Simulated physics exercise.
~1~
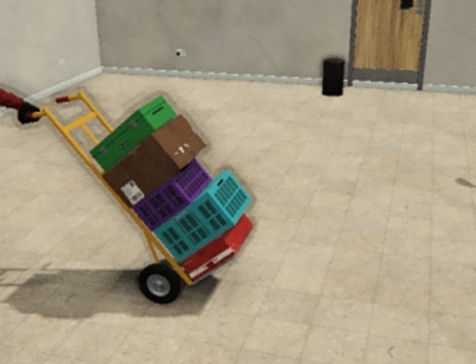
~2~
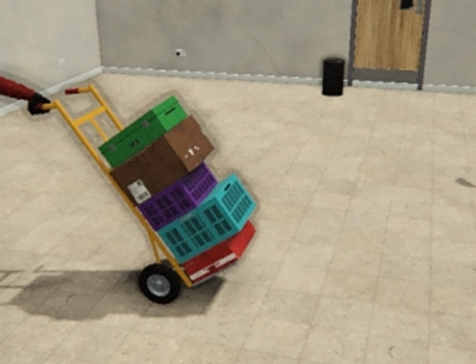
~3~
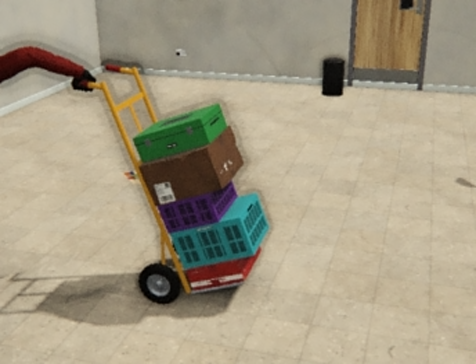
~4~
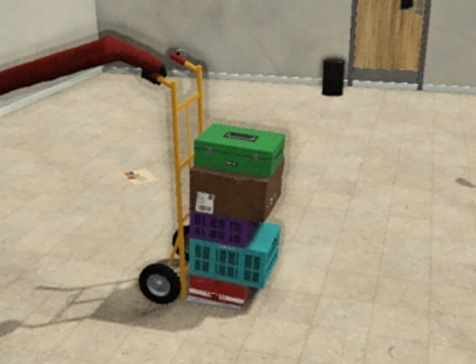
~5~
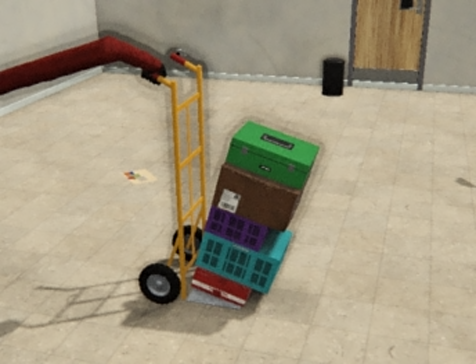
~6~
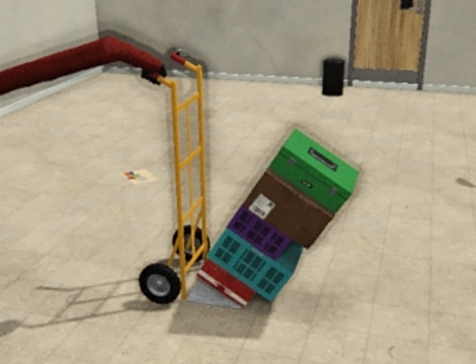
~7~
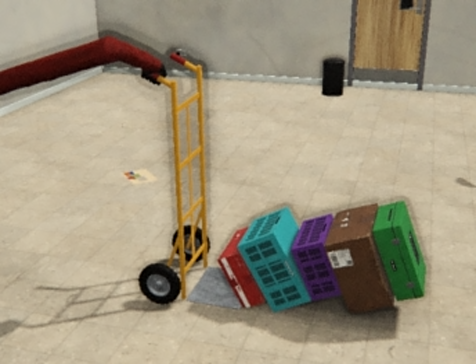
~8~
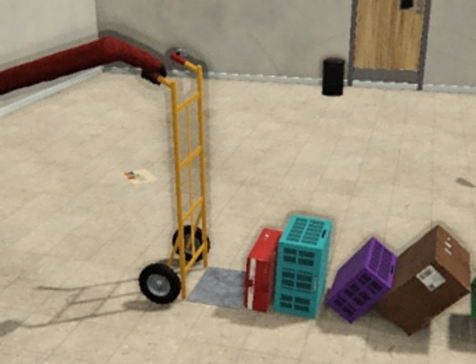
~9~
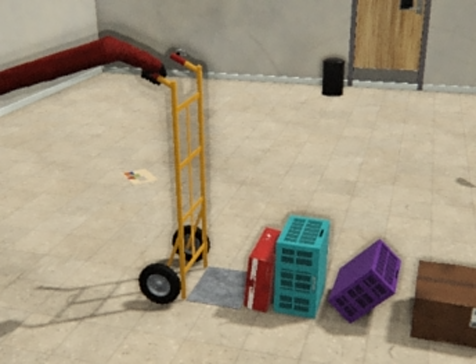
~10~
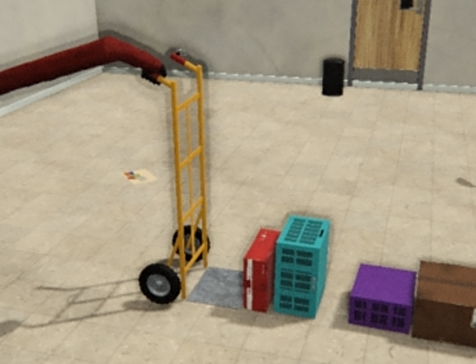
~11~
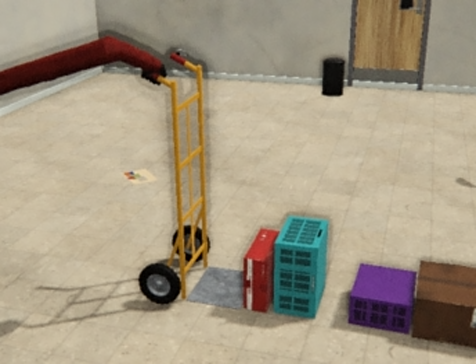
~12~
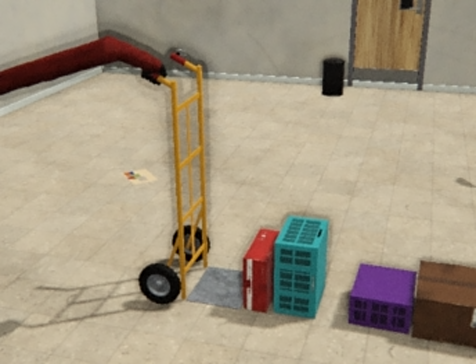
A yellow sack truck, held at its handle by a red arm from the left, stands tilted back in a bare room with a pale tiled floor, seen from slightly above. It carries a leaning stack with a red box lowest, then a turquoise crate, a purple crate, a brown box and a green toolbox on top. The arm swings the truck upright, and it stops. The stack keeps tipping forward and topples to the right, spilling across the floor. The red box and turquoise crate end on their sides beside the plate, the purple crate and brown box lie farther right, and the green toolbox is out of view.
